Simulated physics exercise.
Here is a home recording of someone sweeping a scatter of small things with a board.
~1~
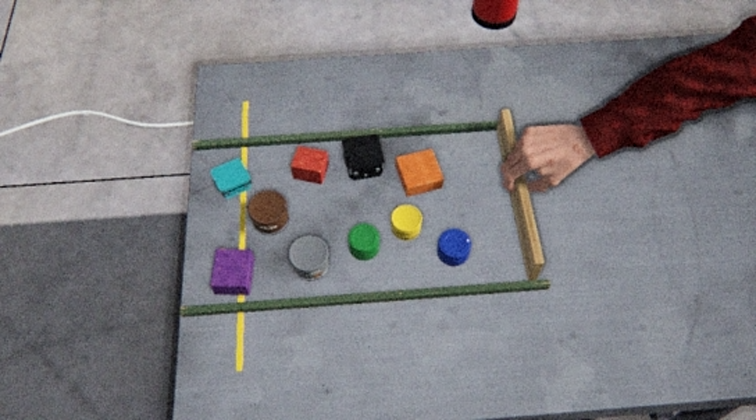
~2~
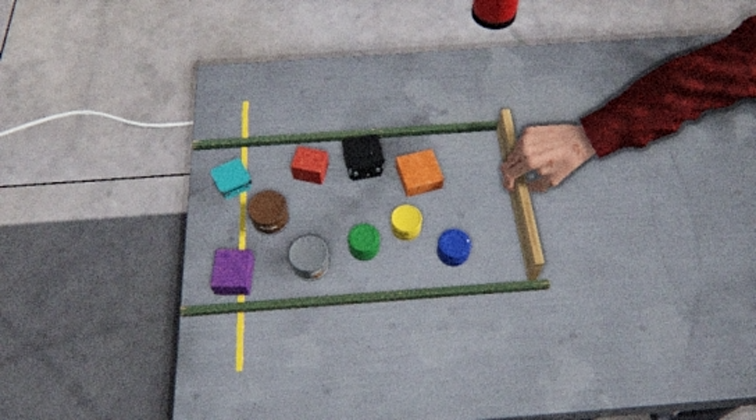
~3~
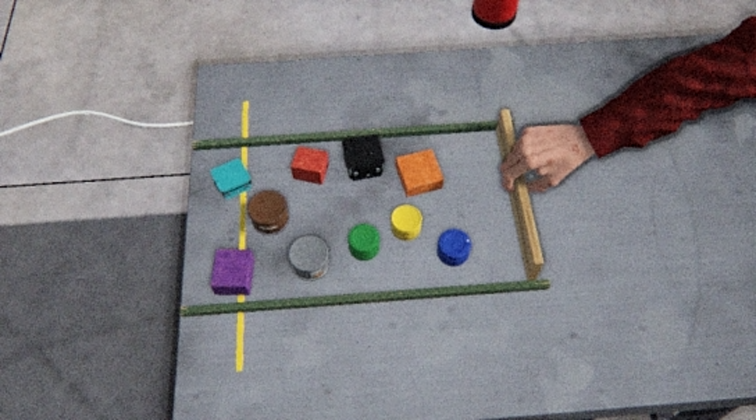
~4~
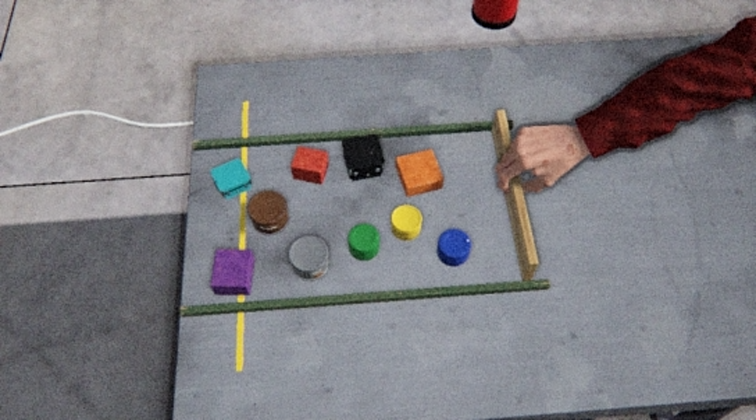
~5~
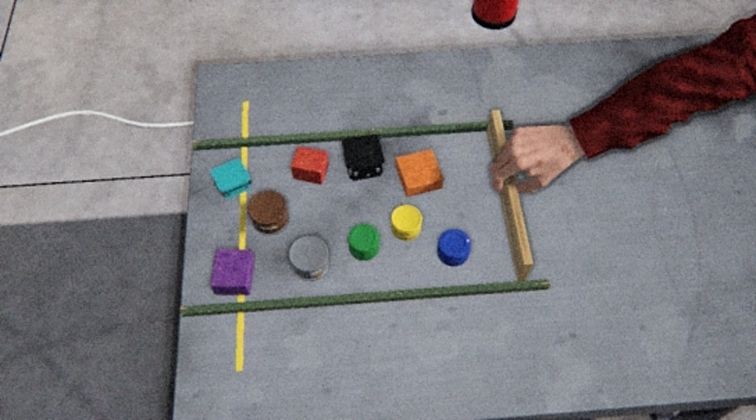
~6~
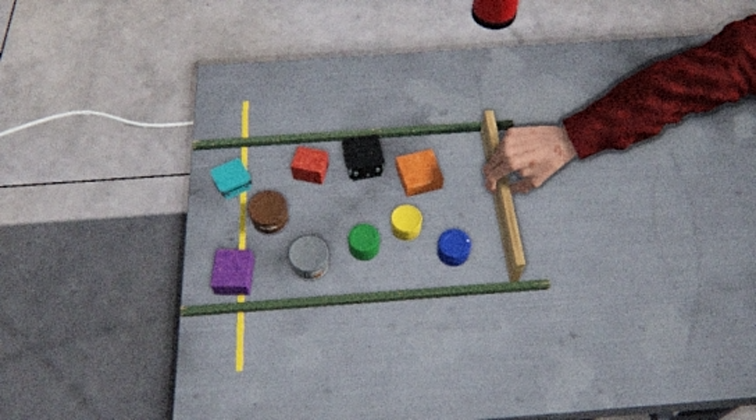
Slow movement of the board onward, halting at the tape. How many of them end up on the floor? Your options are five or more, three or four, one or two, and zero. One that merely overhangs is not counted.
My pick is three or four.
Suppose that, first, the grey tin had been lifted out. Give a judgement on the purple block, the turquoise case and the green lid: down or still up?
Purple block still up; turquoise case down; green lid still up.
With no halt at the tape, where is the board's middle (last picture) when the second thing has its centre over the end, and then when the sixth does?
Earlier crossing: About (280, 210); later crossing: About (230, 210).
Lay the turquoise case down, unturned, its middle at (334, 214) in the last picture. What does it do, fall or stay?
Turquoise case: Safe.
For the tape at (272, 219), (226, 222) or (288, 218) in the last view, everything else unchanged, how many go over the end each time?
2, 6, 1.
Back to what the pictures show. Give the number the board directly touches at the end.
3 end up touching it.
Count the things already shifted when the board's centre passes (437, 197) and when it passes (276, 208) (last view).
The count is 2 at the first point and 10 at the second.
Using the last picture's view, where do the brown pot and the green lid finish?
The brown pot stops around (195, 216); the green lid around (204, 246).
Early on, none off yet; turquoise case at rest near (232, 179); purple block at rest near (233, 272); brown pot at rest near (269, 213).
Finally, the number that fall off is three or four; lost, red block, purple block and turquoise case.
